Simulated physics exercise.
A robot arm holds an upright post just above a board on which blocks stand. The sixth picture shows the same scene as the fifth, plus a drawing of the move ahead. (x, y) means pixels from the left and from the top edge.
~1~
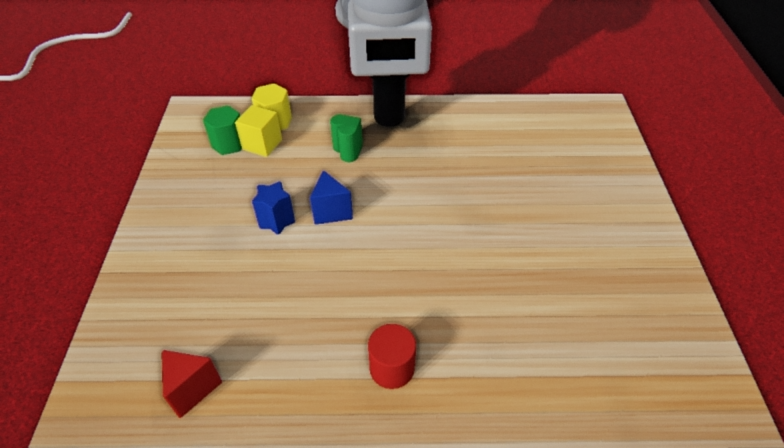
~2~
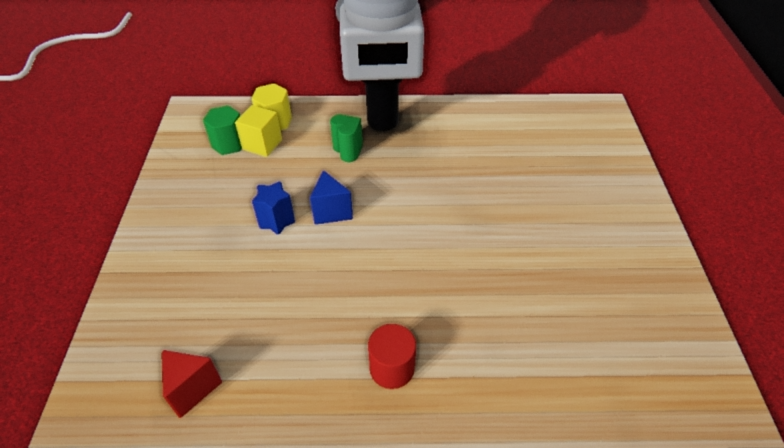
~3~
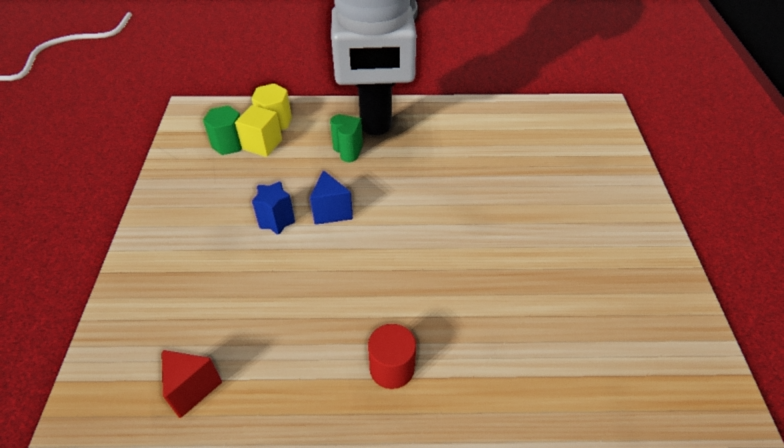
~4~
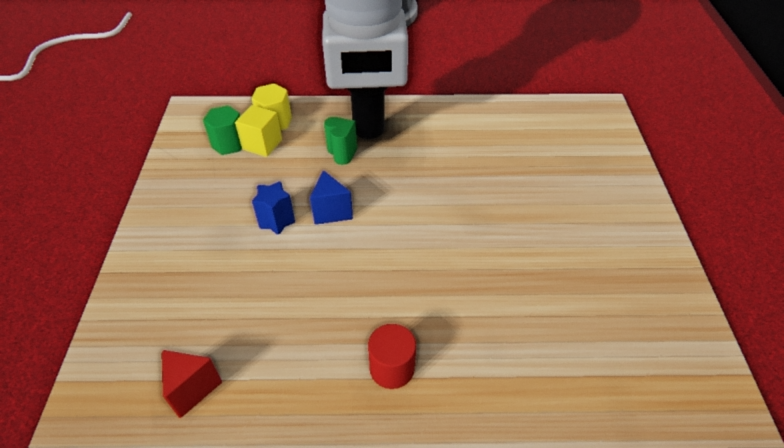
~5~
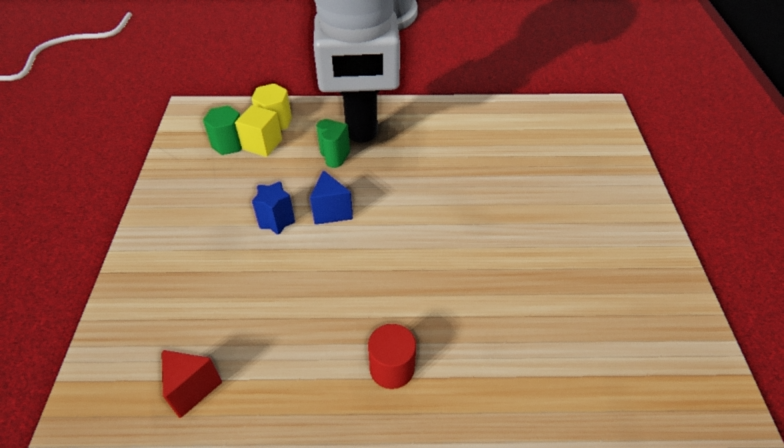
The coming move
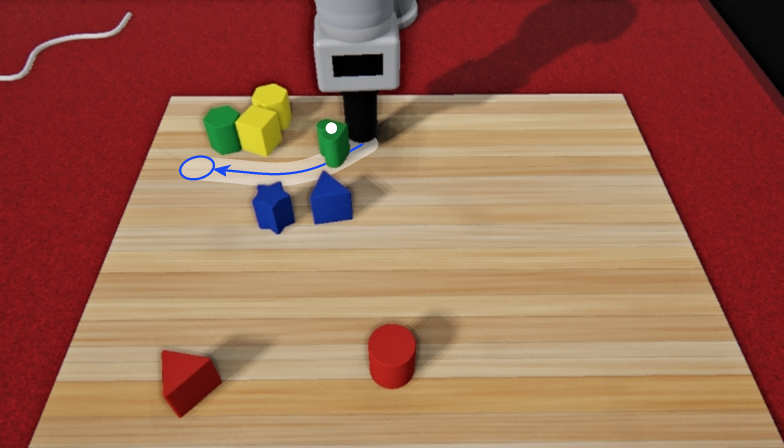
In the video, a robot arm with a black post moves slightly left along the far side of a wooden board, then nudges a green block a short way left while the yellow, blue and red blocks stay still.
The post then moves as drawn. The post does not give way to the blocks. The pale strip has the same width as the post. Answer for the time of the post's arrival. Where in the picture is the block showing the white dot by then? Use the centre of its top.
For the centre of its top, I'd go with (155, 149).
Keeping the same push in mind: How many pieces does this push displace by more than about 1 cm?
The answer is one block, counting only moves over 1 cm.
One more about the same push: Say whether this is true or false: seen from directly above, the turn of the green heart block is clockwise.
Verdict: True.
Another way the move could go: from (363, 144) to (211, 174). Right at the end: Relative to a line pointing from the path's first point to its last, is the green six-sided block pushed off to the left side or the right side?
Sideways, to the right.
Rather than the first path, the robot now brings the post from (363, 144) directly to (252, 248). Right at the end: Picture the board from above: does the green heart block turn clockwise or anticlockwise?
From the top: Clockwise.
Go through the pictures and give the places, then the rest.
Tip of the post at (389, 118), middles of tops, green six-sided block at (221, 116), green heart block at (346, 123), in the first picture.
Post at (383, 123), nothing pushed, in the second picture.
Post at (376, 127), nothing pushed, in the third picture.
Post at (369, 130), green heart block at (339, 125), in the fourth picture.
Post at (362, 134), green six-sided block at (221, 116), green heart block at (331, 128), in the fifth picture.
The line goes from (363, 144) through (314, 168) and (255, 173) to (197, 168); the dot is on the green heart block.
On the path given first. One third of the way, post at (311, 158); green heart block at (277, 142), turned 75° clockwise.
Two thirds of the way, post at (251, 162); green heart block at (215, 148), turned 60° clockwise.
At the end, post at (193, 157); green six-sided block unmoved; green heart block at (155, 149), turned 30° clockwise.
